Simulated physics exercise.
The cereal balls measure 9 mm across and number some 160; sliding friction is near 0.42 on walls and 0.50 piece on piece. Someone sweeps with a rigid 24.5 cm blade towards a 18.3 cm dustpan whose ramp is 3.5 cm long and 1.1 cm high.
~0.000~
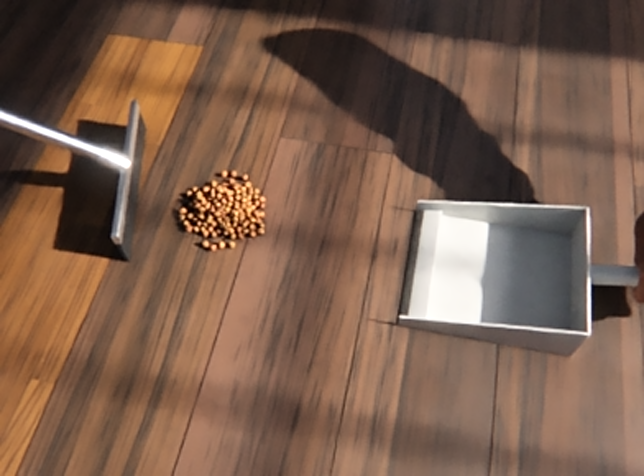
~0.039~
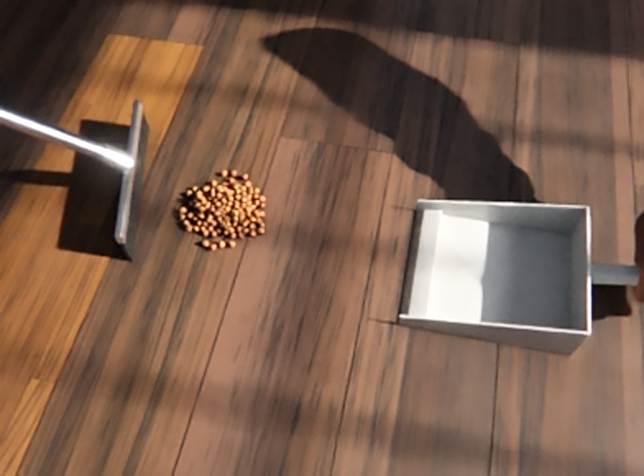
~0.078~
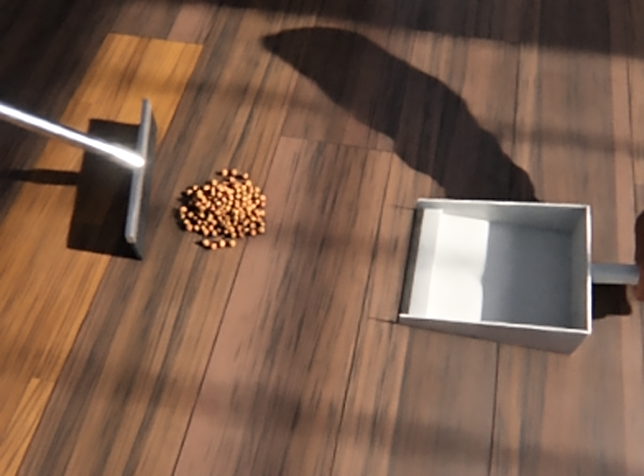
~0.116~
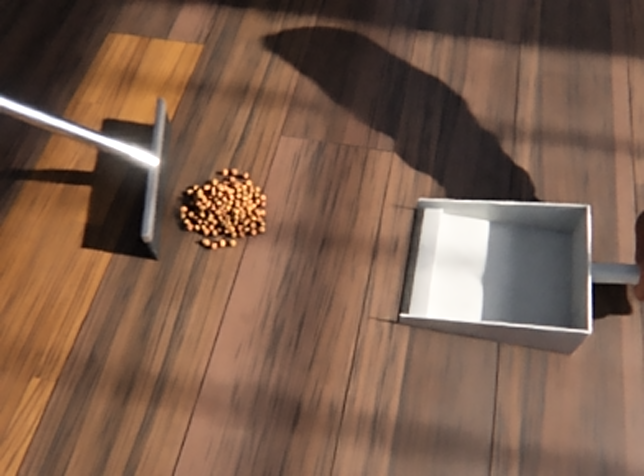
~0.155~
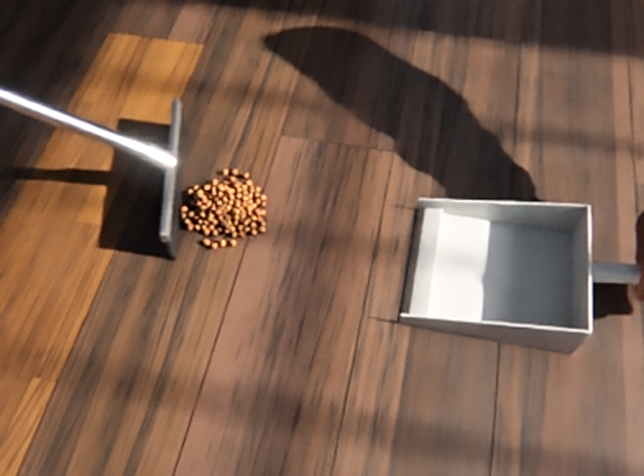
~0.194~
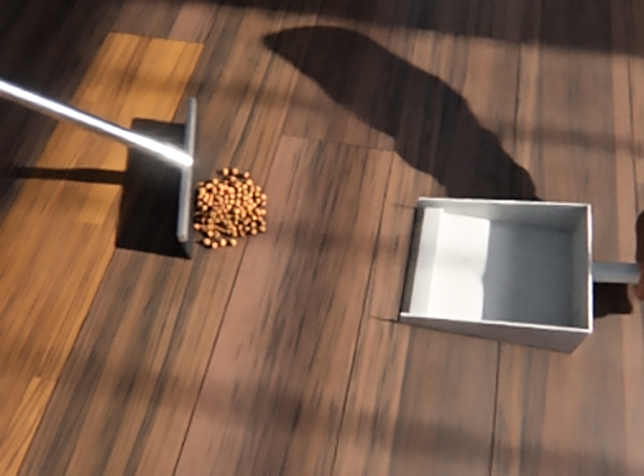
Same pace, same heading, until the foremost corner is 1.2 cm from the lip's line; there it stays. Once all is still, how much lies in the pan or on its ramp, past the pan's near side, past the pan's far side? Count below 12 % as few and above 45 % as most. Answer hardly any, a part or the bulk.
Pan: A part, near side: Hardly any, far side: The bulk.
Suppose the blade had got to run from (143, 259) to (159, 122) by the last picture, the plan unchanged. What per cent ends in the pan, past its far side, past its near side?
Pan 0, far 10, near 5.
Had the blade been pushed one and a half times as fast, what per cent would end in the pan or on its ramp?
It would be near 20 per cent.
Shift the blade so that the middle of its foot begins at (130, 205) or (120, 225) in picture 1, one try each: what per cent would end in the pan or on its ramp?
About 15 and 5 per cent.
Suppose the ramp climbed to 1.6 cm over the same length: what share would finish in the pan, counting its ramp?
In that case some 15 per cent.
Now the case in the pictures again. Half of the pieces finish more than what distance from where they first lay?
Some 28 cm.
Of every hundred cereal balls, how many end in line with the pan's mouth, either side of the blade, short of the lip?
About 30 per cent.
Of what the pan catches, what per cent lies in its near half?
Some 0 per cent.
After 0.44 s, middle of the blade 19 cm from the lip; 0 % over the lip, far side 30 %, near side 0 %.
After 0.60 s, middle of the blade 9 cm from the lip; 0 % over the lip, far side 45 %, near side 0 %.
After 0.89 s, middle of the blade 4 cm from the lip; 15 % over the lip, far side 50 %, near side 0 %.
By 1.2 s all is still; pan 15 %, near side 0 %, far side 50 %, in front of the lip or behind the blade 30 %.
